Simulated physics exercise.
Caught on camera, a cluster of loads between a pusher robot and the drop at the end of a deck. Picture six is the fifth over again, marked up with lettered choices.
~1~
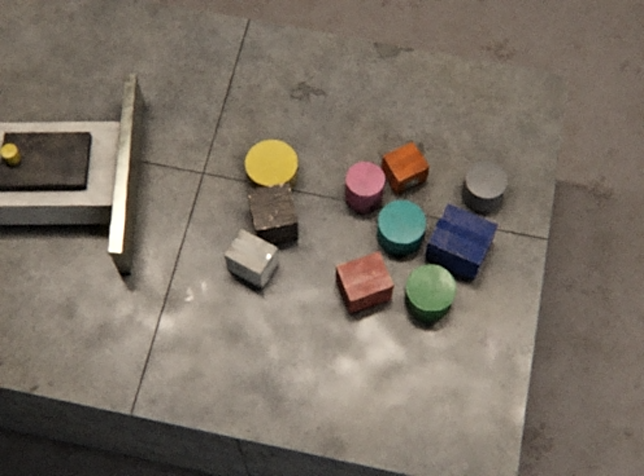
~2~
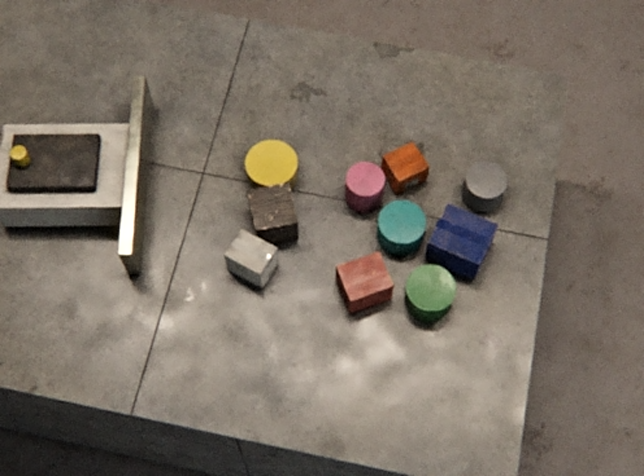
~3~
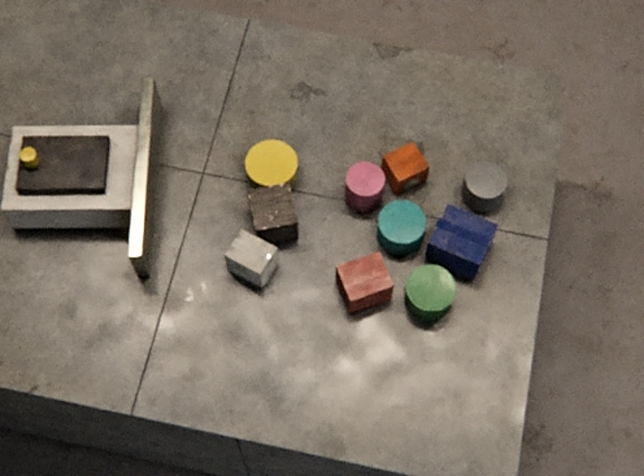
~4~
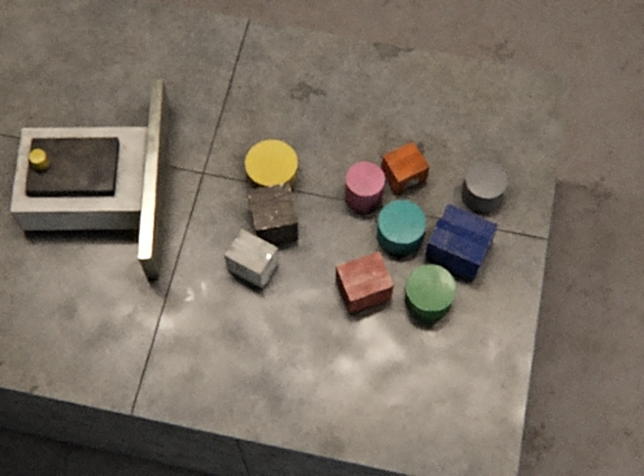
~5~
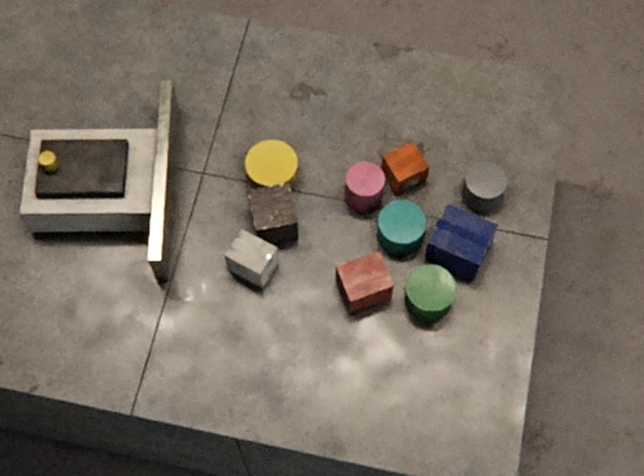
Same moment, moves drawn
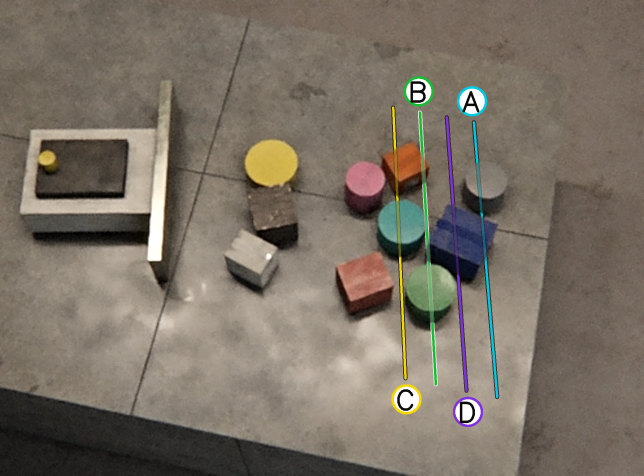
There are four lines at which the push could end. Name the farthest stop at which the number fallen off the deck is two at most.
D is the last line within the limit.
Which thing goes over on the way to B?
It is the green pail.
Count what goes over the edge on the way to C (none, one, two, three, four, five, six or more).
In all, none.
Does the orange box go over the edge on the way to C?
No.
On the marked copy, A at (485, 251); B at (428, 240); C at (399, 234); D at (456, 245).
Following D. Soon after the start, robot (193, 187); white box (293, 258); yellow pail (299, 170).
Later, robot (300, 208); green pail (494, 301); blue box (494, 247).
In the end, robot (383, 224); blue box over the edge; green pail over the edge; two fallen.
As for the rest, A drops four; B is within the limit but short; C is within the limit but short.
